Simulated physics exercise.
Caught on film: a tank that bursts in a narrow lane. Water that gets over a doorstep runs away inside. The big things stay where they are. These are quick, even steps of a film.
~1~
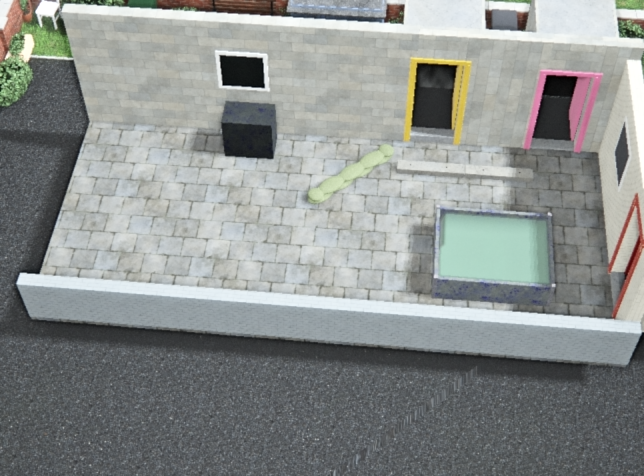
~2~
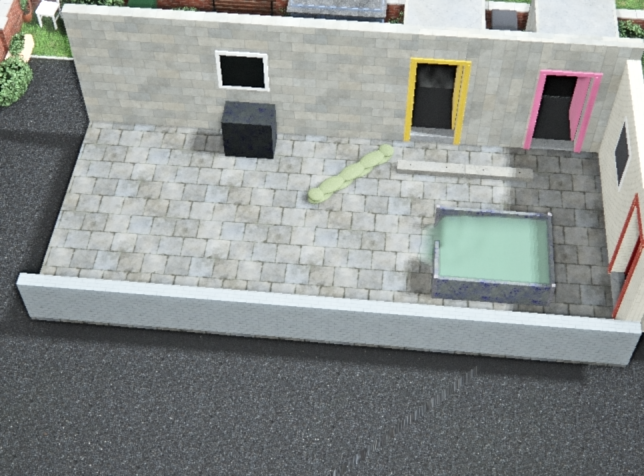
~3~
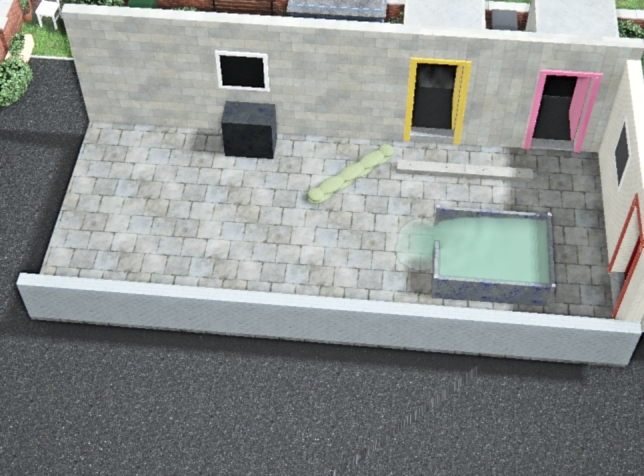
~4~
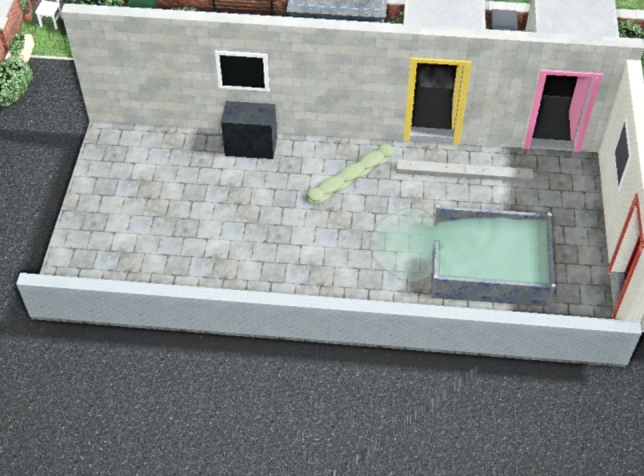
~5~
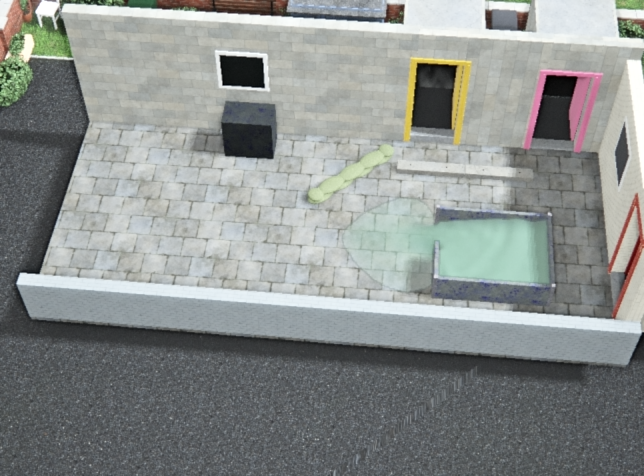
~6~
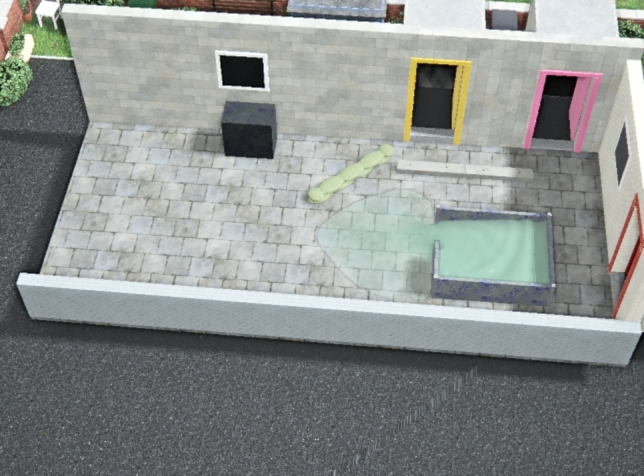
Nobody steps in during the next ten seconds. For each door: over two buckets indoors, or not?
One by one: The yellow door admits no more than that; the red door admits no more than that; the pink door admits no more than that.
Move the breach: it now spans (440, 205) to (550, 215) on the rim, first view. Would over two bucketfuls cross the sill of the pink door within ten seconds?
The pink one takes more.
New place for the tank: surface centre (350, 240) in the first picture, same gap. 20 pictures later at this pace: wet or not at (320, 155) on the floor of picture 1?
Answer: Free of water.
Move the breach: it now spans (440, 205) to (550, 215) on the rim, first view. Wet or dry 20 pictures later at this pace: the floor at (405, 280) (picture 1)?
At that place: Dry.
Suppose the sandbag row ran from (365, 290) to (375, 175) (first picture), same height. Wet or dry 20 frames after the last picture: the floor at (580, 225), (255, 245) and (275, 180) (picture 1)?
As listed: Not flooded, awash, wet.
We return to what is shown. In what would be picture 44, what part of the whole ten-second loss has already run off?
Roughly 45 per cent.
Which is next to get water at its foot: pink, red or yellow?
The door marked yellow.
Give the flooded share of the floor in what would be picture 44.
Some 55 per cent.
A moment on, water covers 20 % of the floor; the yellow door not reached, the red door not reached, the pink door not reached.
Next, water covers 30 % of the floor; the yellow door not reached, the red door not reached, the pink door not reached.
Then, water covers 50 % of the floor; the yellow door wet at the sill, nothing in, the red door not reached, the pink door not reached.
Later, water covers 55 % of the floor; the yellow door wet at the sill, nothing in, the red door not reached, the pink door not reached.
In the end, water covers 55 % of the floor; the yellow door wet at the sill, nothing in, the red door not reached, the pink door wet at the sill, nothing in.
